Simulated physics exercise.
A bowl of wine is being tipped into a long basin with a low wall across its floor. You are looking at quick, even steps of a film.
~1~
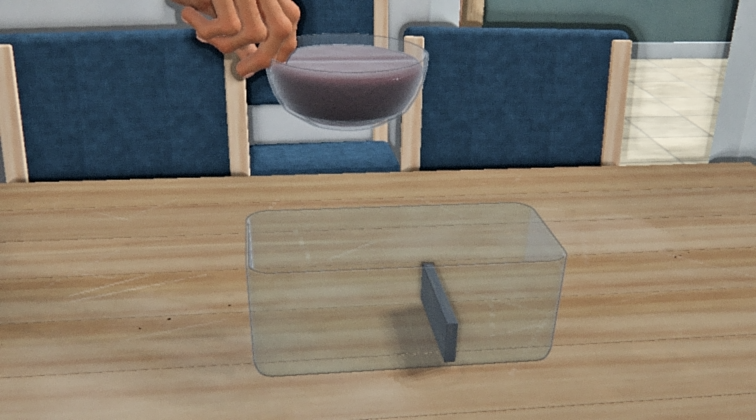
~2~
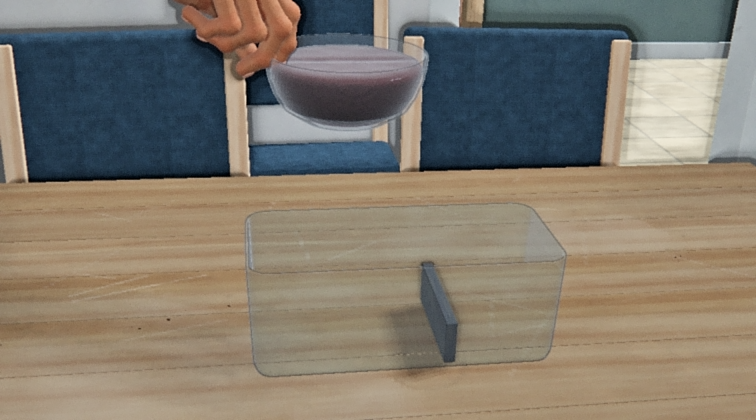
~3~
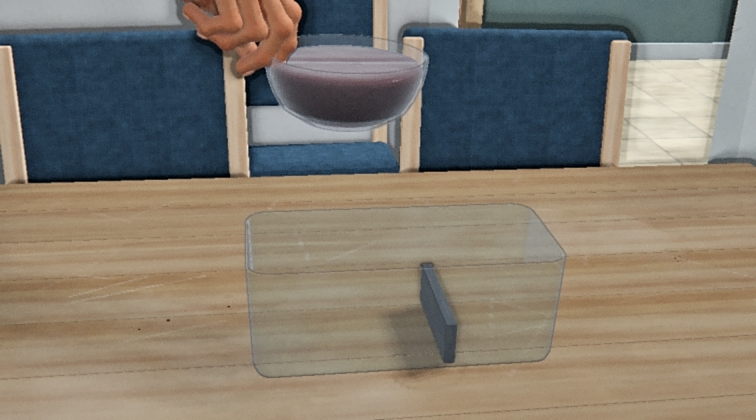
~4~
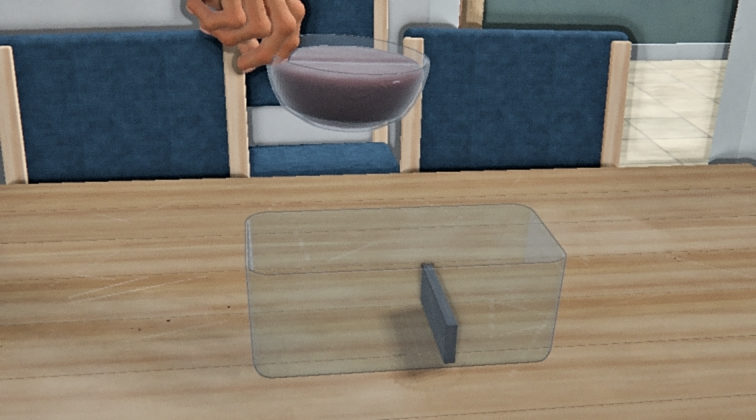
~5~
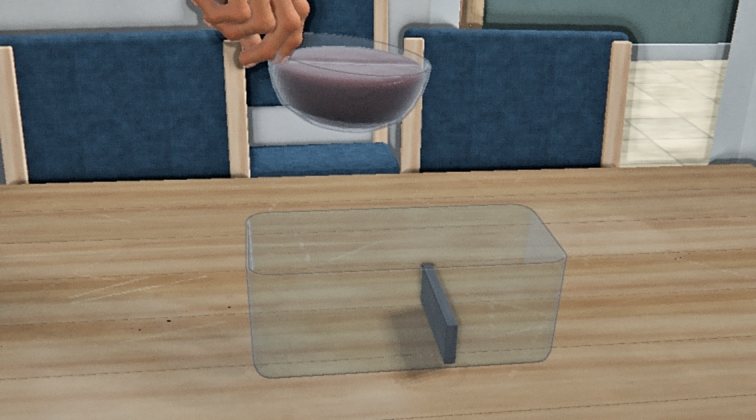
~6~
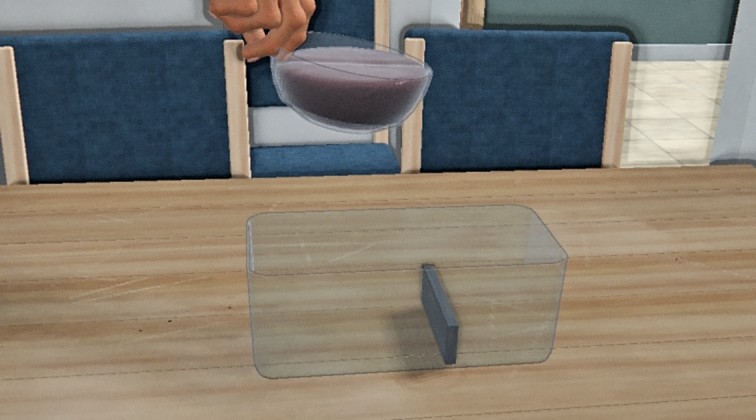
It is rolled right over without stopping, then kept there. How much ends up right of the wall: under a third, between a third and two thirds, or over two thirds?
The share right of the wall fails to stay within two thirds.
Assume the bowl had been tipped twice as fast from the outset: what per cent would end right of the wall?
Around 60 percent ends up there.
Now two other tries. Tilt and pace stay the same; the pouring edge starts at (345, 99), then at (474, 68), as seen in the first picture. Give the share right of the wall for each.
Start one gives close to 5 percent, start two close to 75 percent.
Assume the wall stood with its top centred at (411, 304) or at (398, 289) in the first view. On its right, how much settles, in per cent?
That'd be about 90 percent for the first and about 95 percent for the other.
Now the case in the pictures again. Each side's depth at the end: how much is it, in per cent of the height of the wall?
On the left 10 %, on the right 90 %.
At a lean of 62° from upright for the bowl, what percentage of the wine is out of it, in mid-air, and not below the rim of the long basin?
About 40 per cent.
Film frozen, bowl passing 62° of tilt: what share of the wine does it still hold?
Roughly 45 in a hundred.
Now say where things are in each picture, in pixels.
In the first picture, it leans 0°; its right rim is at (425, 53); the wine meets the walls at (269, 62) and (421, 60); the long basin's rim runs from (247, 243) to (548, 231); the wall's top is at (439, 293).
In the second picture, it leans 0°; its right rim is at (425, 54); the wine meets the walls at (270, 62) and (421, 61).
In the third picture, it leans 2°; its right rim is at (425, 57); the wine meets the walls at (269, 62) and (421, 62).
In the fourth picture, it leans 4°; its right rim is at (426, 60); the wine meets the walls at (271, 61) and (421, 64).
In the fifth picture, it leans 7°; its right rim is at (428, 65); the wine meets the walls at (272, 62) and (423, 64).
In the sixth picture, it leans 11°; its right rim is at (429, 70); the wine meets the walls at (274, 62) and (427, 66).
A moment on, the bowl is tipped part way and 43 per cent is still to pour, 1 is left of the wall and 17 right of it.
Next, the bowl is tipped on its side and 4 per cent is still to pour, 7 is left of the wall and 80 right of it.
Then the bowl is tipped on its side and 0 per cent is still to pour, 17 is left of the wall and 83 right of it.
Later the bowl is tipped on its side and 0 per cent is still to pour, 17 is left of the wall and 83 right of it.
In the end 17 per cent lies left of the wall, 83 right of it and 1 outside.
